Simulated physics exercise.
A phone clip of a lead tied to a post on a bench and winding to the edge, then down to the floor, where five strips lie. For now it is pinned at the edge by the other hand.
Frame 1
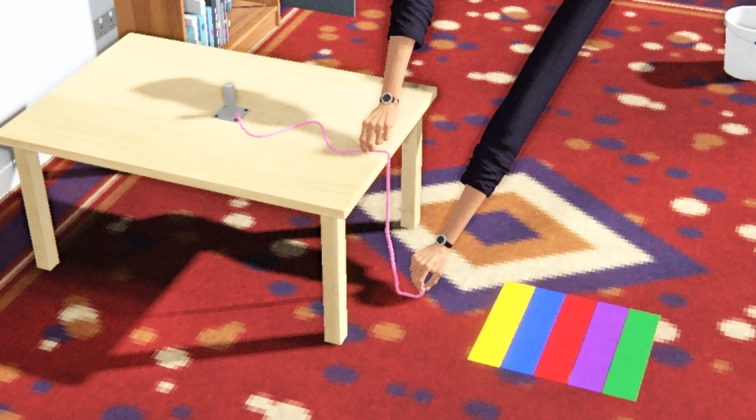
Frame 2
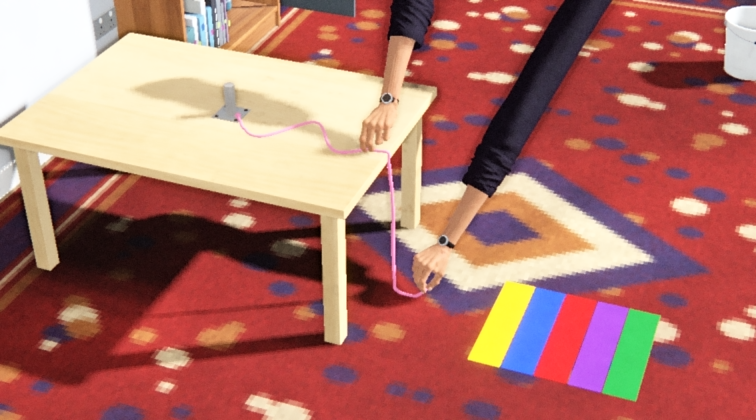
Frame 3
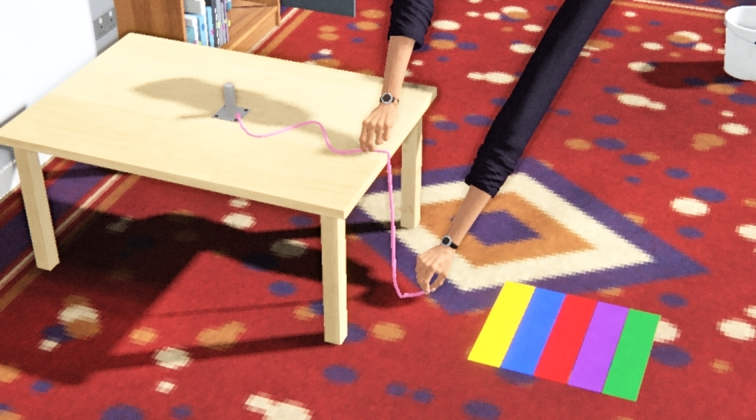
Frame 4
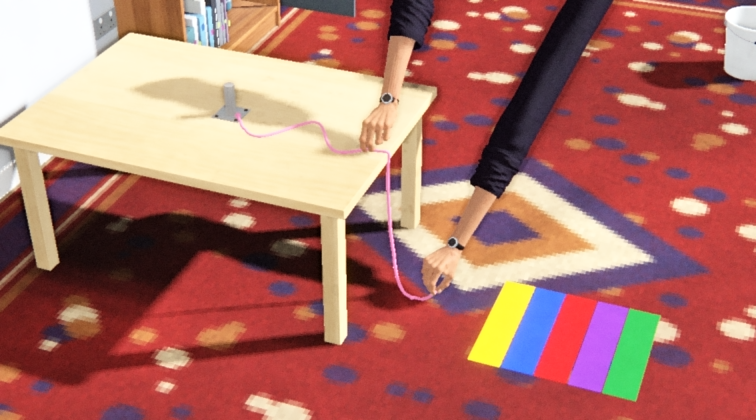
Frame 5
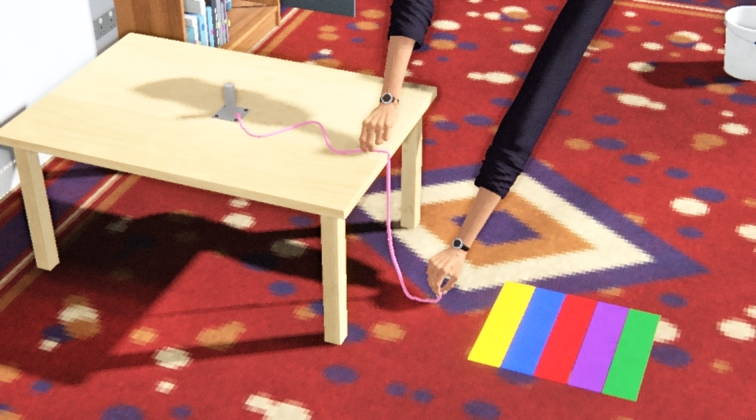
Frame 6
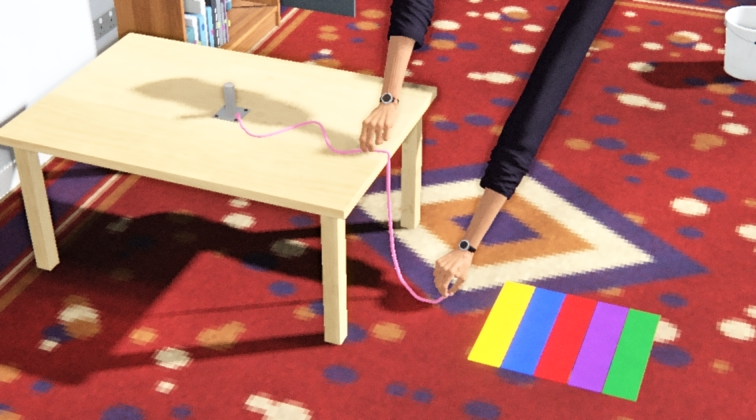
To begin with, a pink cord runs from a grey post across a wooden table and over its edge, one hand pinning it there while another holds its end low, left of five coloured strips. The lower hand then slowly draws the end a short way right, toward the yellow strip, while the upper hand stays still.
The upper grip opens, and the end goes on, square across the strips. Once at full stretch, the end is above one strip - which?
The end stops over the purple strip.
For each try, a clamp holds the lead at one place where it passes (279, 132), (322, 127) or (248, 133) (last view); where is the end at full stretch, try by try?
Approximately (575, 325), (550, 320) and (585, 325) respectively.
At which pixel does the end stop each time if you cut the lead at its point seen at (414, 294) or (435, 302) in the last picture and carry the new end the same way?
Case by case it comes to about (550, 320) and then about (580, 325).
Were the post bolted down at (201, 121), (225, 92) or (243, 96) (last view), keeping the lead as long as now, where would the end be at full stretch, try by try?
Near (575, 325); near (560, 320); near (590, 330).
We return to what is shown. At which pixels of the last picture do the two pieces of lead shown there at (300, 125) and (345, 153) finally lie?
They go to (327, 135) and to (407, 164).
Soon after, end near (552, 319); over blue.
Then, end near (584, 326); over red.
At full stretch, end near (603, 331); over purple. It halts on the purple strip.
